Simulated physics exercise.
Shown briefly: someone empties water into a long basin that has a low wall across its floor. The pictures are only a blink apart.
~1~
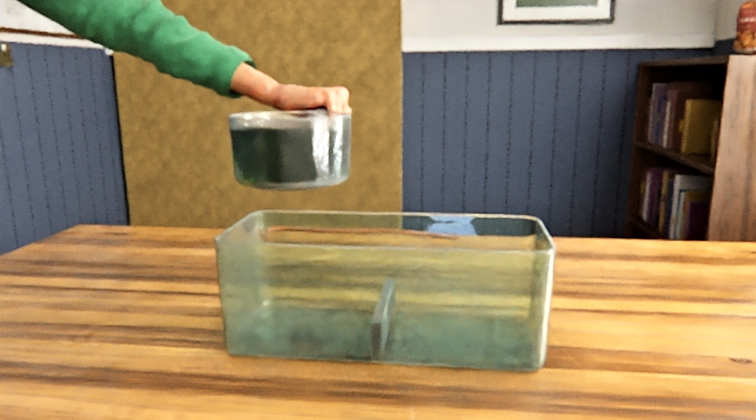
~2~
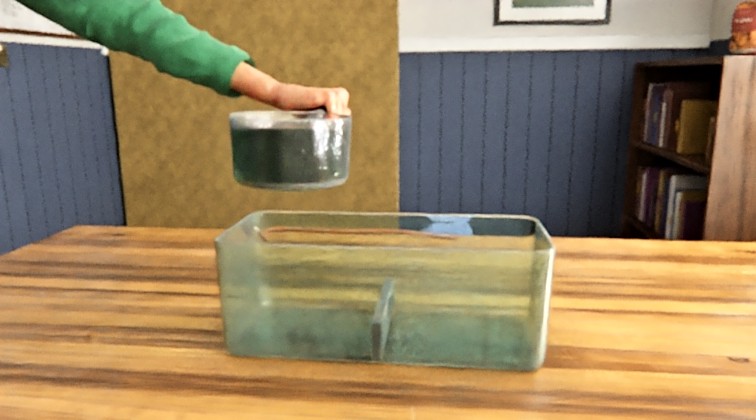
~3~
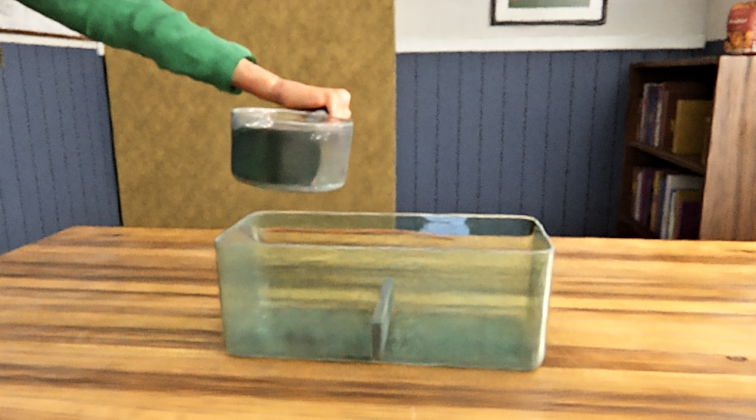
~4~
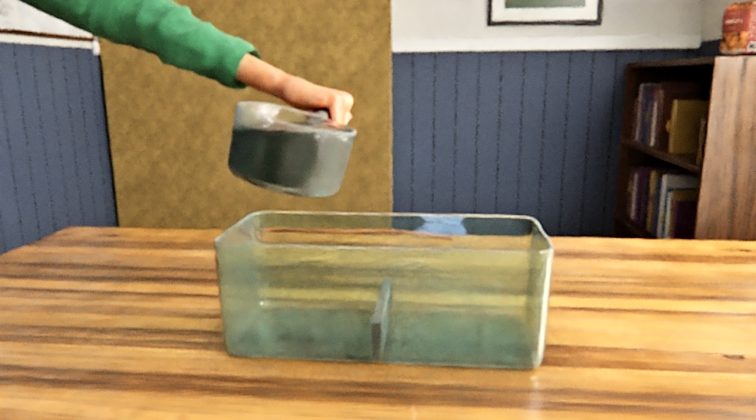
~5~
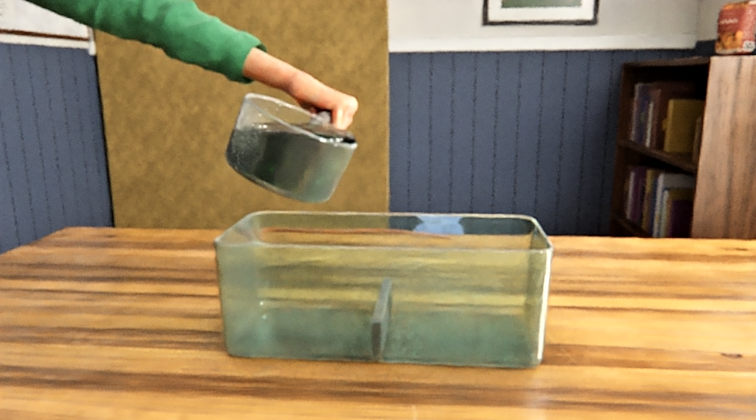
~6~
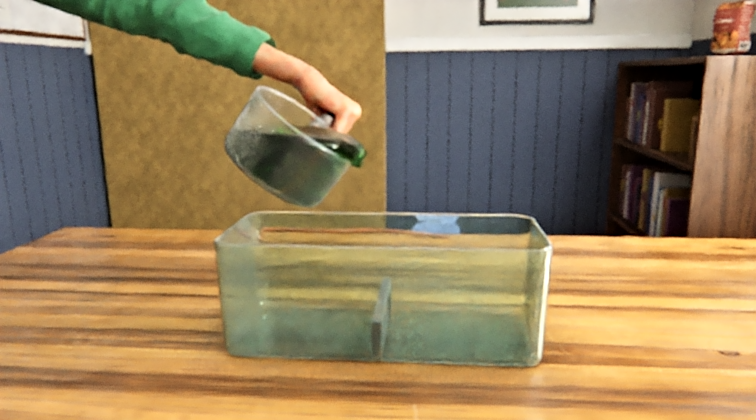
A hand in a green sleeve held a clear round container of water above a long glass basin with a low wall across its floor, then tilted it steadily down to the right.
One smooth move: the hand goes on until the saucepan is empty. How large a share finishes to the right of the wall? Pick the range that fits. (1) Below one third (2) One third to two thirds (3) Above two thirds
One third to two thirds (2).
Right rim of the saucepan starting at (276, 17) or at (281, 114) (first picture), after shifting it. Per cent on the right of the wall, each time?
Start one gives some 10 %, start two some 20 %.
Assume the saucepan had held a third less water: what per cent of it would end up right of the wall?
I'd put it at some 35 %.
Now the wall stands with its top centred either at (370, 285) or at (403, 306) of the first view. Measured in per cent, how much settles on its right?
Note - case one near 70 %, case two near 35 %.
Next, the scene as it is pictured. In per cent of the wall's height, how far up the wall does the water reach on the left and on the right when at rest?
Once it is still, the left part shows 30 per cent and the right part 40.
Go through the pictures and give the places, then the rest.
In the first frame, it leans 0°; its right rim is at (349, 117); the water meets the walls at (238, 125) and (348, 125); the long basin's rim runs from (236, 226) to (546, 235); the wall's top is at (384, 299).
In the second frame, it leans 2°; its right rim is at (349, 120); the water meets the walls at (238, 125) and (347, 127).
In the third frame, it leans 7°; its right rim is at (351, 125); the water meets the walls at (240, 125) and (349, 129).
In the fourth frame, it leans 15°; its right rim is at (353, 135); the water meets the walls at (241, 125) and (352, 131).
In the fifth frame, it leans 25°; its right rim is at (354, 147); the water meets the walls at (240, 129) and (357, 140); 1 per cent is over the edge.
In the sixth frame, it leans 37°; its right rim is at (353, 160); the water meets the walls at (237, 128) and (347, 146); 6 per cent is over the edge.
A moment on, the saucepan is tipped right over and 18 per cent is still to pour, 19 is left of the wall and 41 right of it.
Next, the saucepan is tipped right over and 2 per cent is still to pour, 42 is left of the wall and 54 right of it.
Then the saucepan is tipped right over and 0 per cent is still to pour, 45 is left of the wall and 53 right of it.
Later the saucepan is tipped right over and 0 per cent is still to pour, 45 is left of the wall and 54 right of it.
In the end 45 per cent lies left of the wall, 54 right of it and 1 outside.
